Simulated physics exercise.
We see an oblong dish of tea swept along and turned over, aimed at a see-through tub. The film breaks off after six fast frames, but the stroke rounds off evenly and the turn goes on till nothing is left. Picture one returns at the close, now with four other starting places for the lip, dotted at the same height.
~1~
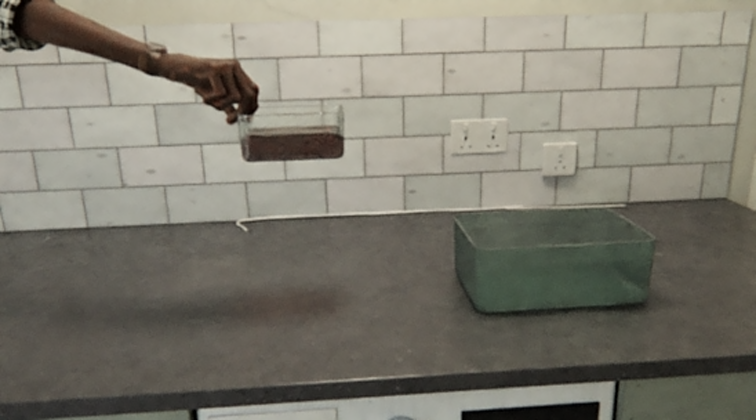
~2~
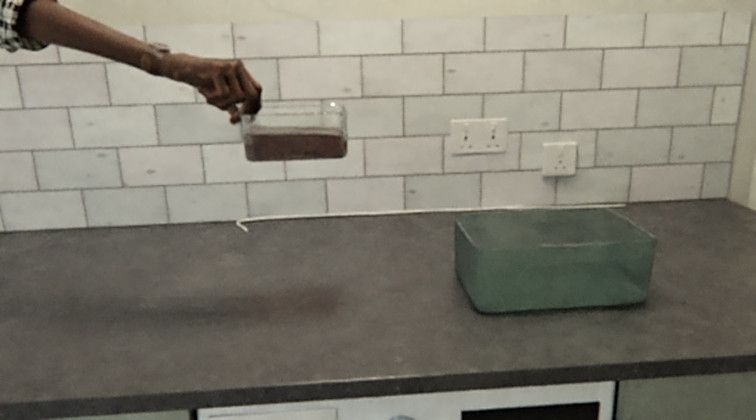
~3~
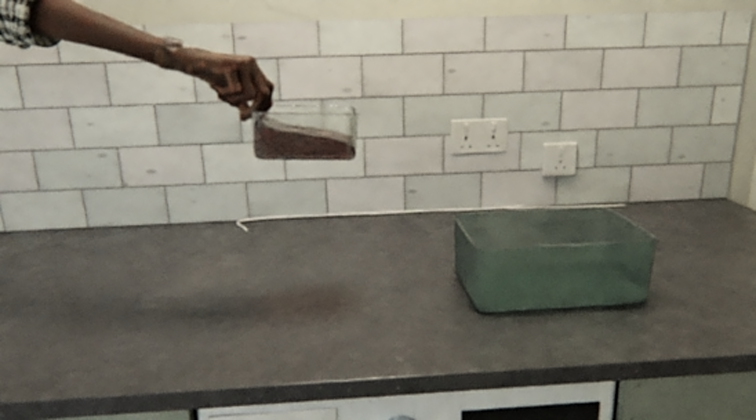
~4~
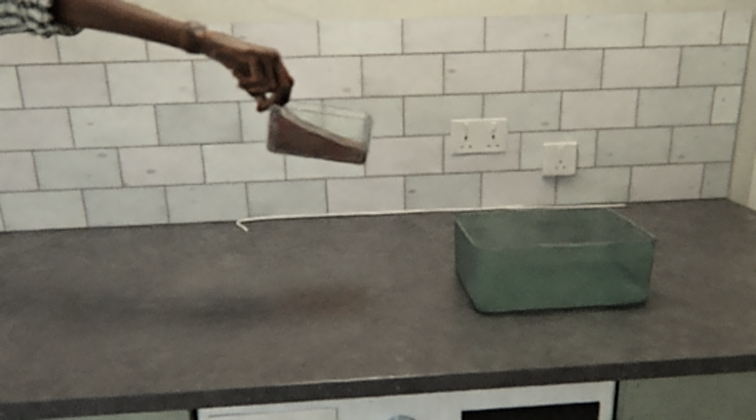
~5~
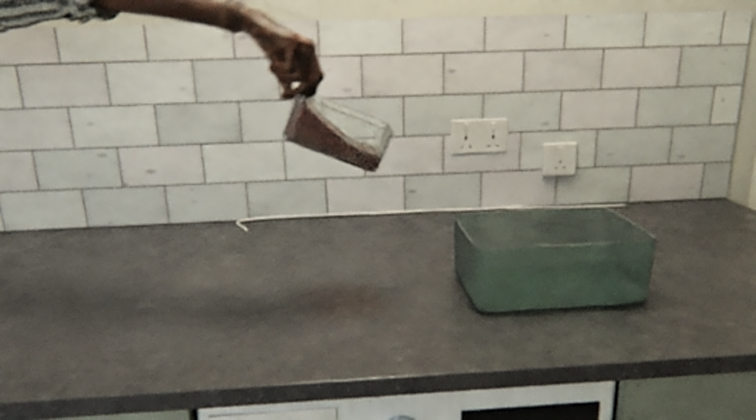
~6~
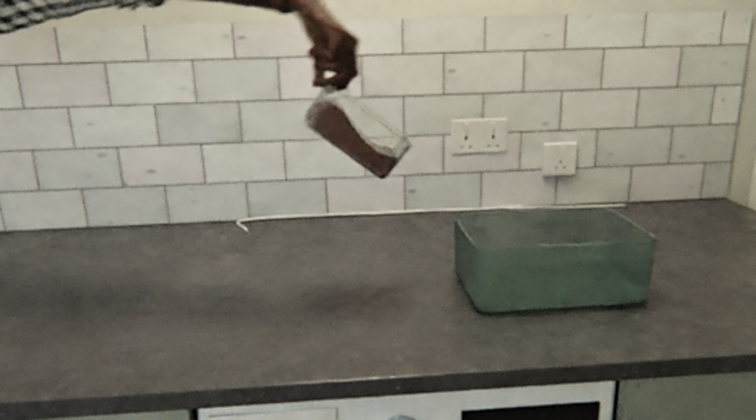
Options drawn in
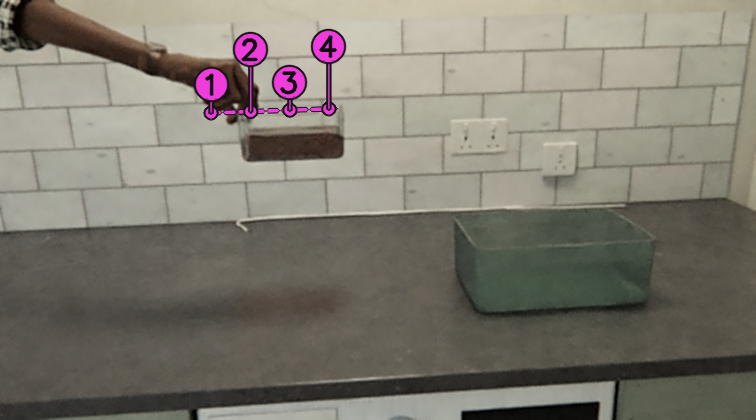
A hand held a clear oblong dish of brown tea above a dark counter, then moved it right toward a see-through greenish tub, tilting it more and more steeply with the tea still inside.
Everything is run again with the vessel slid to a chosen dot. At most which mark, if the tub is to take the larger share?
Use dot 3.
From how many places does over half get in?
Two of them.
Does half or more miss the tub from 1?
Yes.
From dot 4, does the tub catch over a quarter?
Yes, clearly.
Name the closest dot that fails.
2 it is.
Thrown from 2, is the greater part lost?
Yes, that goes wrong.
On the marked copy, 1 at (211, 112); 2 at (250, 111); 3 at (289, 110); 4 at (328, 108).
Choosing 1, about 0 % lands in the tub, 97 % falls short and 3 % goes beside or beyond.
Choosing 2, about 28 % lands in the tub, 67 % falls short and 5 % goes beside or beyond.
Choosing 3, about 66 % lands in the tub, 24 % falls short and 9 % goes beside or beyond.
Choosing 4, about 70 % lands in the tub, 19 % falls short and 12 % goes beside or beyond.
